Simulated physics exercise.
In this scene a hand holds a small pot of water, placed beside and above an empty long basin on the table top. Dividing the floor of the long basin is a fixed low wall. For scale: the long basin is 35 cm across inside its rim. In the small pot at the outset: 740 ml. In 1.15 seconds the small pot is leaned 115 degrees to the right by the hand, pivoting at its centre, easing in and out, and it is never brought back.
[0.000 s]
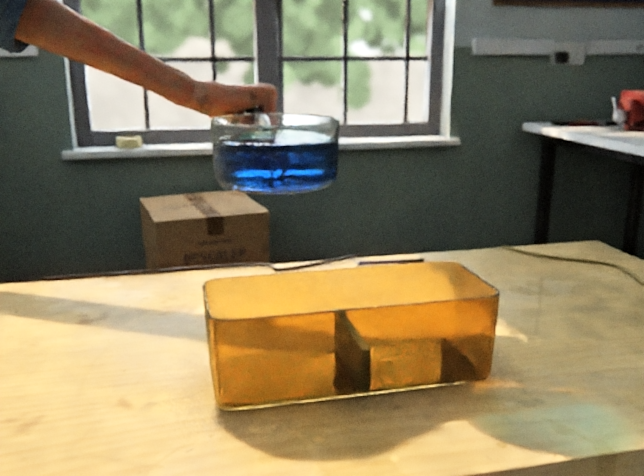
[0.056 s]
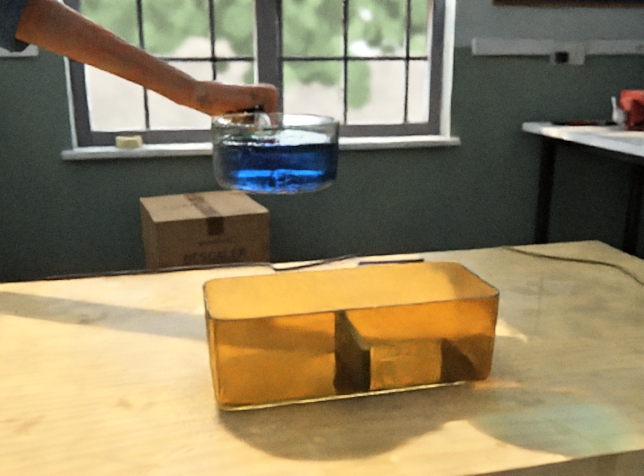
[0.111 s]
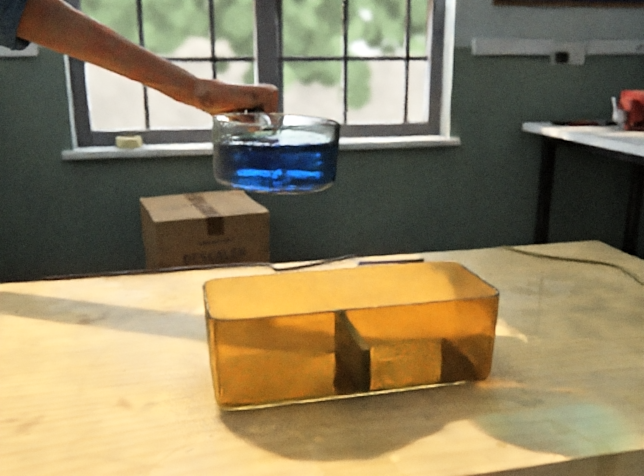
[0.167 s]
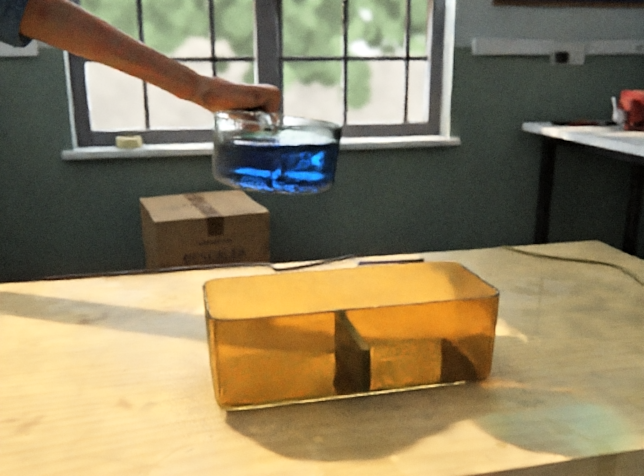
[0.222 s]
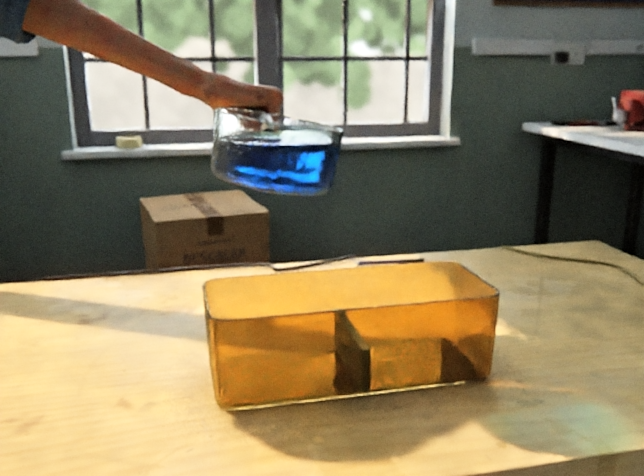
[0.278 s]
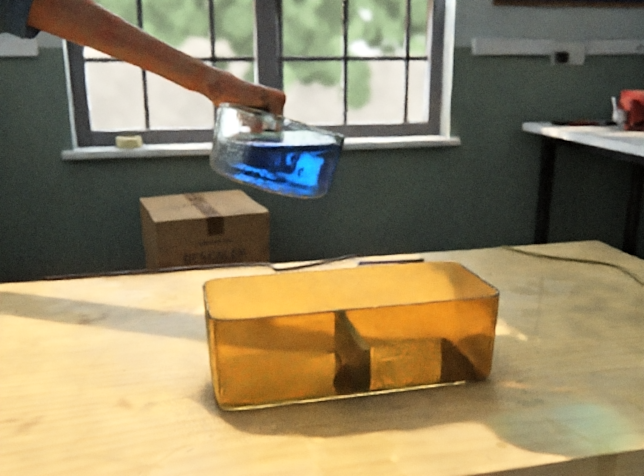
A hand reaches in from the upper left, holding a clear round pot of bright blue liquid in front of a paned window, in a dim green-walled room viewed from slightly above a pale wooden table. Below the pot sits a long amber see-through basin, with a cardboard box behind the table. The hand gradually leans the pot to the right, while the camera stays still.
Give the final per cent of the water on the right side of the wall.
The right side ends with about 79 per cent.
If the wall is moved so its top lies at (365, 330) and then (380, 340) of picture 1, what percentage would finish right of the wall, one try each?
First try about 70 %, second try about 55 %.
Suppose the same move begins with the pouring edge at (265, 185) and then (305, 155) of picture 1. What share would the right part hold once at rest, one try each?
Respectively about 5 and 45 percent.
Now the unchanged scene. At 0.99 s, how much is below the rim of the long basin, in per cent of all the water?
Roughly 82 %.
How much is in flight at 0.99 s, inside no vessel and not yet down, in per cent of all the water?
Roughly 12 %.
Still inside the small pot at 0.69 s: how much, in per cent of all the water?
48 %.
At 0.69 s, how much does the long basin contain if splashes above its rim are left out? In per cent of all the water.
Around 12 percent.
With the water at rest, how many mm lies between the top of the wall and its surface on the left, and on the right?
Noted: Left near 50 mm, right near 30 mm.
By 0.69 s the tilt is 75° and 48 per cent is still to pour, 0 is left of the wall and 12 right of it.
By 0.99 s the tilt is 110° and 6 per cent is still to pour, 6 is left of the wall and 76 right of it.
By 1.31 s the tilt is 115° and 0 per cent is still to pour, 19 is left of the wall and 80 right of it.
By 1.65 s the tilt is 115° and 0 per cent is still to pour, 19 is left of the wall and 79 right of it.
At rest 19 per cent lies left of the wall, 79 right of it and 1 outside.
